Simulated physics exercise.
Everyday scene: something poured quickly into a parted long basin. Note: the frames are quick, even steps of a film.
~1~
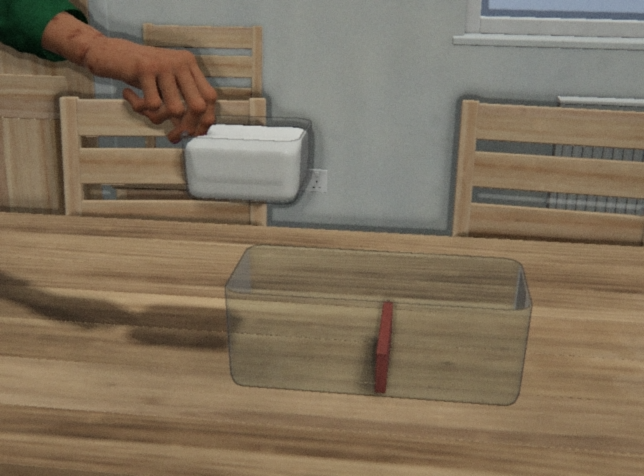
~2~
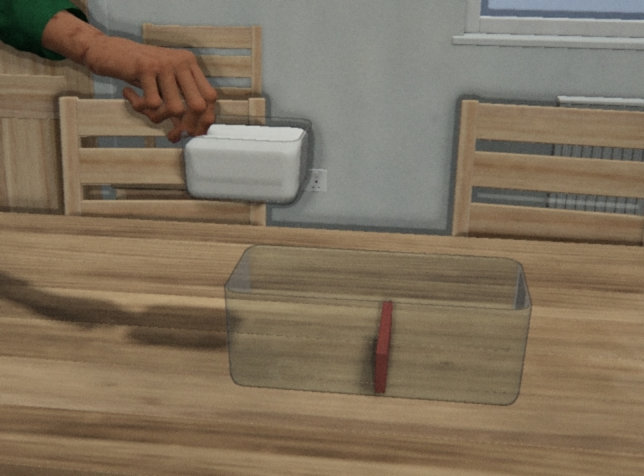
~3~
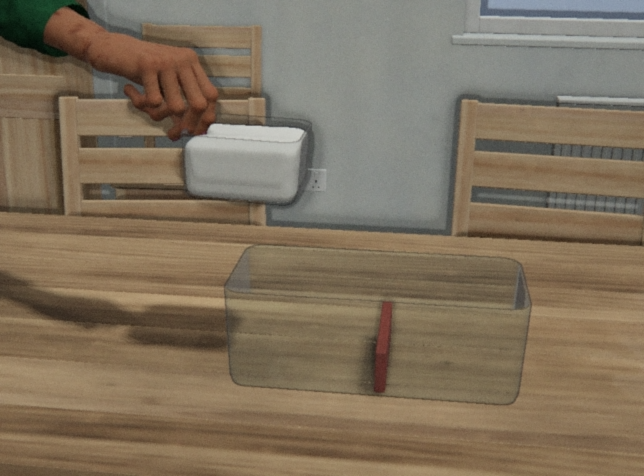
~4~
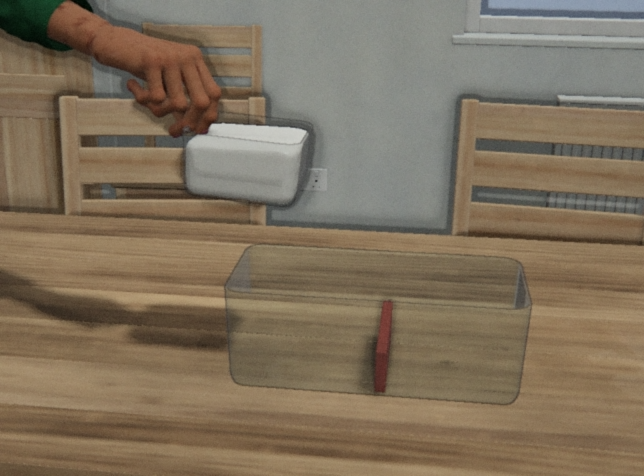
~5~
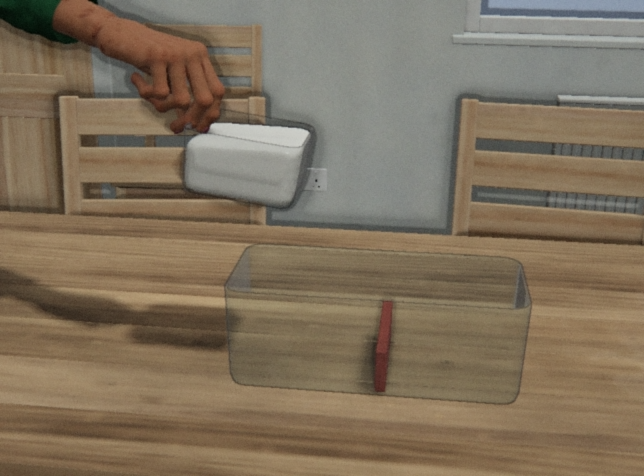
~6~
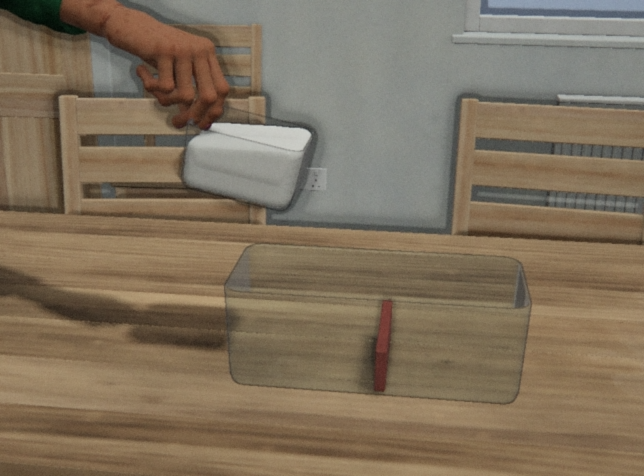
To begin with, a hand holds a small clear container of white milk level above a wooden table, up and to the left of a long see-through basin with a red divider. Then the hand slowly tilts the container slightly to the right, while the basin stays still.
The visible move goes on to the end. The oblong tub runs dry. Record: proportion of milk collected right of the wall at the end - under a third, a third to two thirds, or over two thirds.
The share right of the wall is left smaller than one third.
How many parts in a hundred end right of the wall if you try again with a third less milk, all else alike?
Close to 0 per cent.
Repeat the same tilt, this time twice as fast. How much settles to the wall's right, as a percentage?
Result: Roughly 10 %.
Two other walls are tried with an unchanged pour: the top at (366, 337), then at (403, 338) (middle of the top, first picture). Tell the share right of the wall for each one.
Roughly 55 % and then 10 %.
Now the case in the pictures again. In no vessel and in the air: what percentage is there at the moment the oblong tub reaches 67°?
Around 35 in a hundred.
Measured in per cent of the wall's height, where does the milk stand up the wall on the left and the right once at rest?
Left about 50, right about 10.
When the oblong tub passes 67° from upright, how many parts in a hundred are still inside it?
It keeps around 45 per cent at that angle.
A moment on, the tilt is 67° and 45 per cent is still to pour, 20 is left of the wall and 2 right of it.
Next, the tilt is 104° and 7 per cent is still to pour, 72 is left of the wall and 15 right of it.
Then the tilt is 113° and 0 per cent is still to pour, 83 is left of the wall and 16 right of it.
Later the tilt is 113° and 0 per cent is still to pour, 82 is left of the wall and 17 right of it.
In the end 82 per cent lies left of the wall, 17 right of it and 1 outside.
